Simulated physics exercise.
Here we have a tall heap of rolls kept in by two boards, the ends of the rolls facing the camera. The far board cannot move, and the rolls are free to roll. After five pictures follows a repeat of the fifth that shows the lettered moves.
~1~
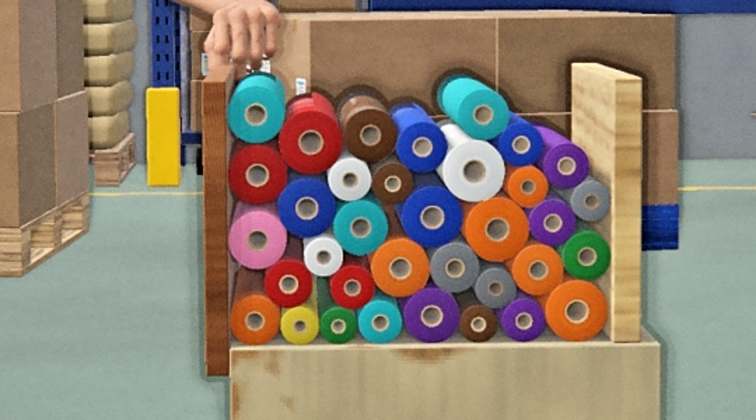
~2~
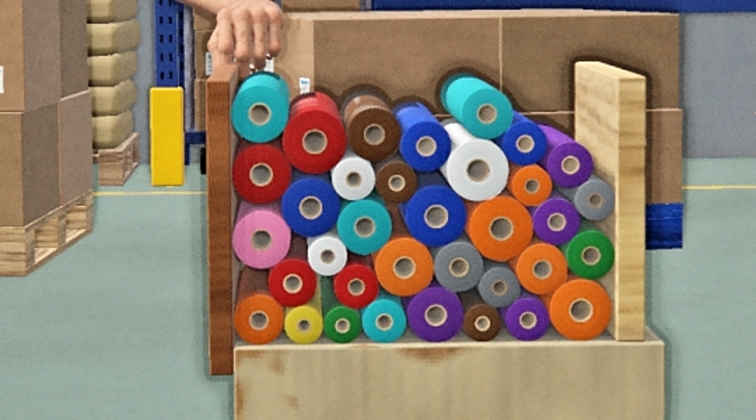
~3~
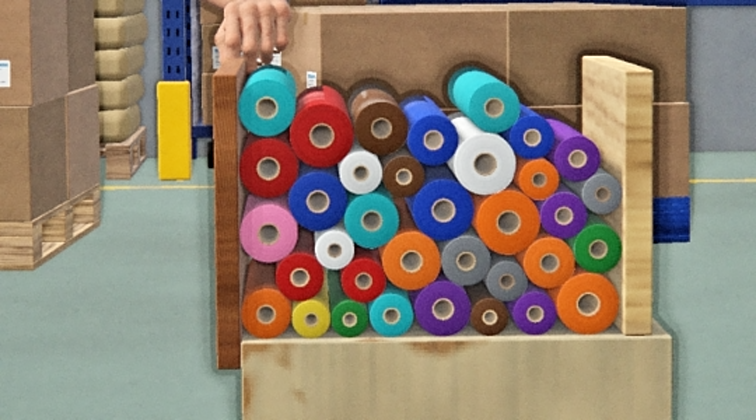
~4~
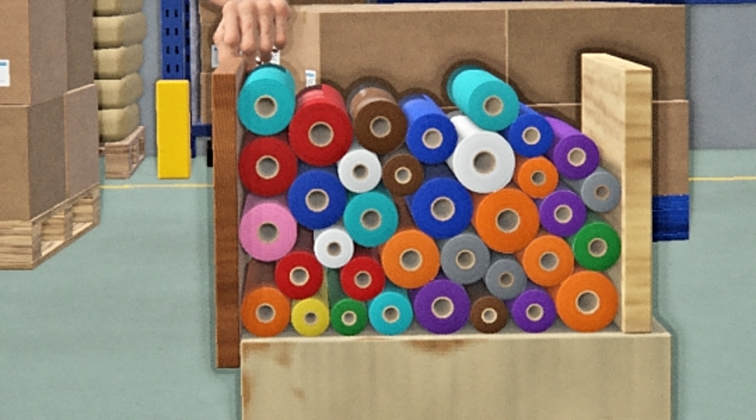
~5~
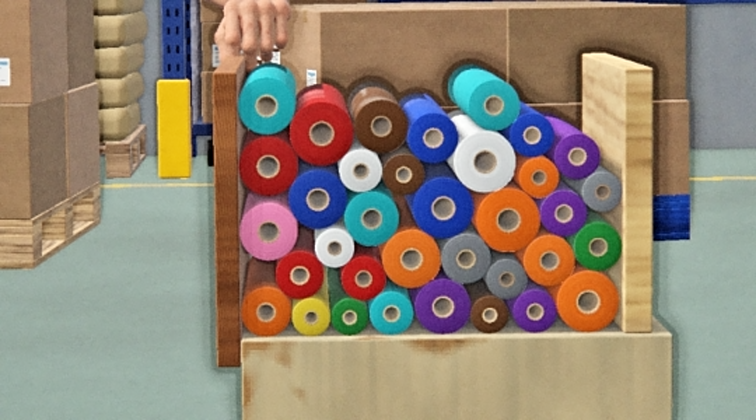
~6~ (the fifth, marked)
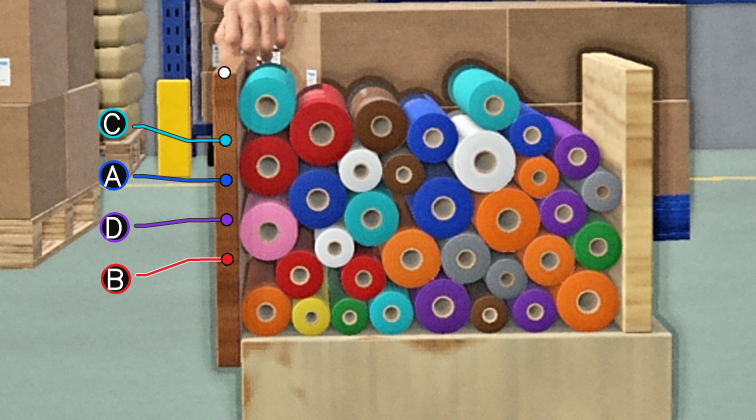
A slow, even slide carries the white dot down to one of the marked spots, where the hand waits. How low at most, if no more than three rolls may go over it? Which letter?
It can be let down to B.
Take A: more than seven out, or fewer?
It loses fewer than seven.
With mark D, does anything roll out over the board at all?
Yes.
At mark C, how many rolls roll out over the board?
The count is none.
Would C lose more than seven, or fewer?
At C, fewer than seven.
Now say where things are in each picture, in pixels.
Side board (222, 206); an orange roll (255, 320); a brown roll (478, 324), in the first frame.
A brown roll (482, 323); an orange roll (405, 267), in the second frame.
An orange roll (549, 263); a blue roll (318, 201), in the third frame.
A brown roll (403, 175); a purple roll (576, 156), in the fourth frame.
Side board (233, 198); an orange roll (266, 312); a brown roll (490, 315), in the fifth frame.
On the marked copy, A at (226, 180); B at (227, 259); C at (225, 140); D at (227, 219); the white dot at (224, 73).
Taking B. A third of the way, top of the board (238, 157).
Two thirds of the way, top of the board (240, 254).
When it is over, top of the board (240, 258), three out over the board.
As for the rest, A one out over the board; C none out over the board; D one out over the board.
